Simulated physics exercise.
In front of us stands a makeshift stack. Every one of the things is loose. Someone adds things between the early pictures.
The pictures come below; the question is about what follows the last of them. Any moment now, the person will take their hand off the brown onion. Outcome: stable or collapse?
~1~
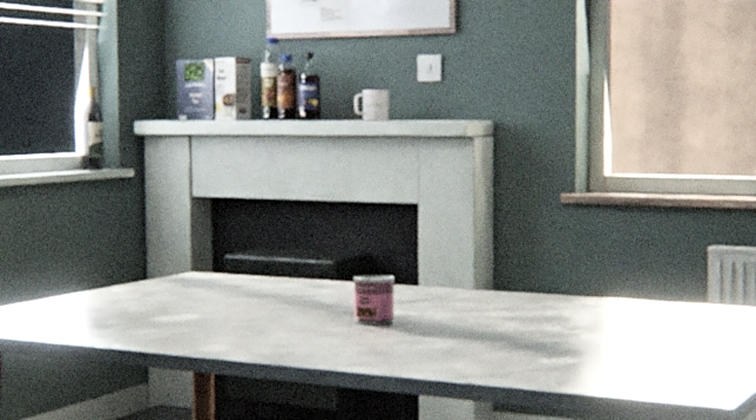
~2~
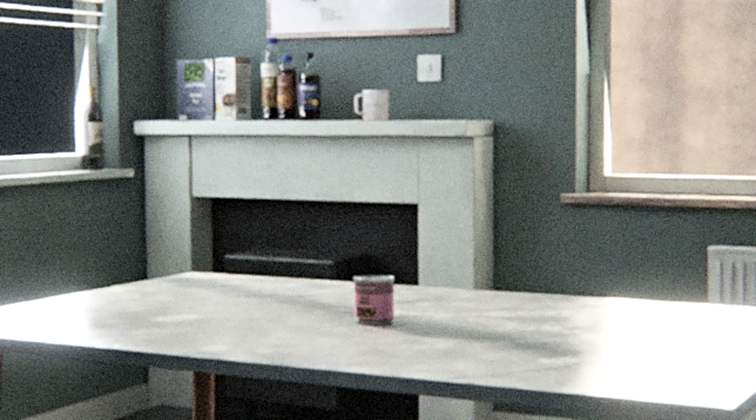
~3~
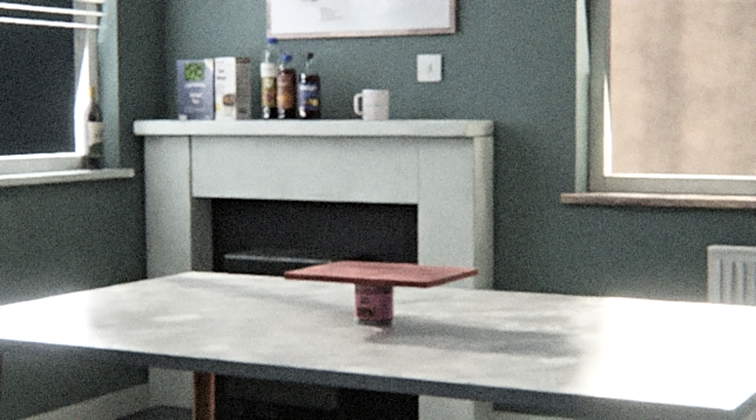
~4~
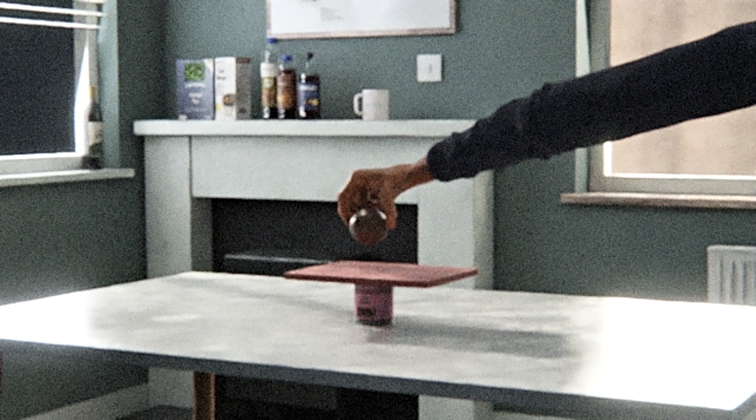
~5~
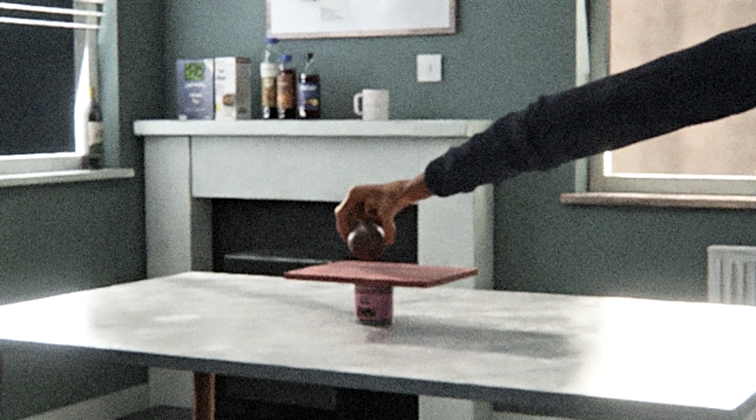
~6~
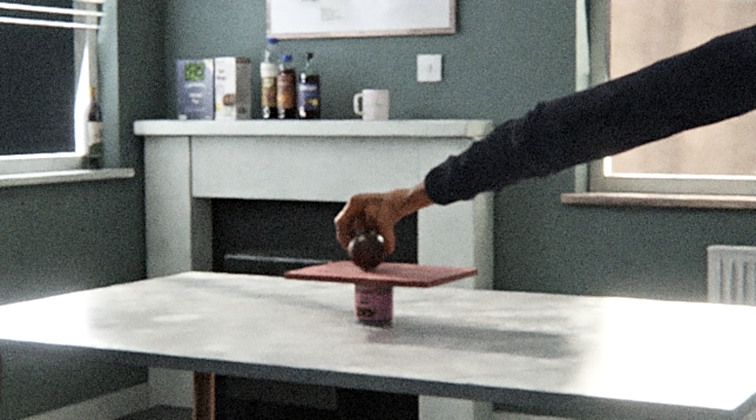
My guess is it stays in place.
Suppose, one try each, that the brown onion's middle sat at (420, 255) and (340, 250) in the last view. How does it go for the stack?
First release - toppled; second release - upright.
Then, 0.20 s past the last view, nothing moves.
Then, 0.70 s past the last view, brown onion resting near (368, 251).
Finally, all 3 still in place. Final places as the last picture's camera would see them, brown onion near (368, 251). The stack keeps its balance.
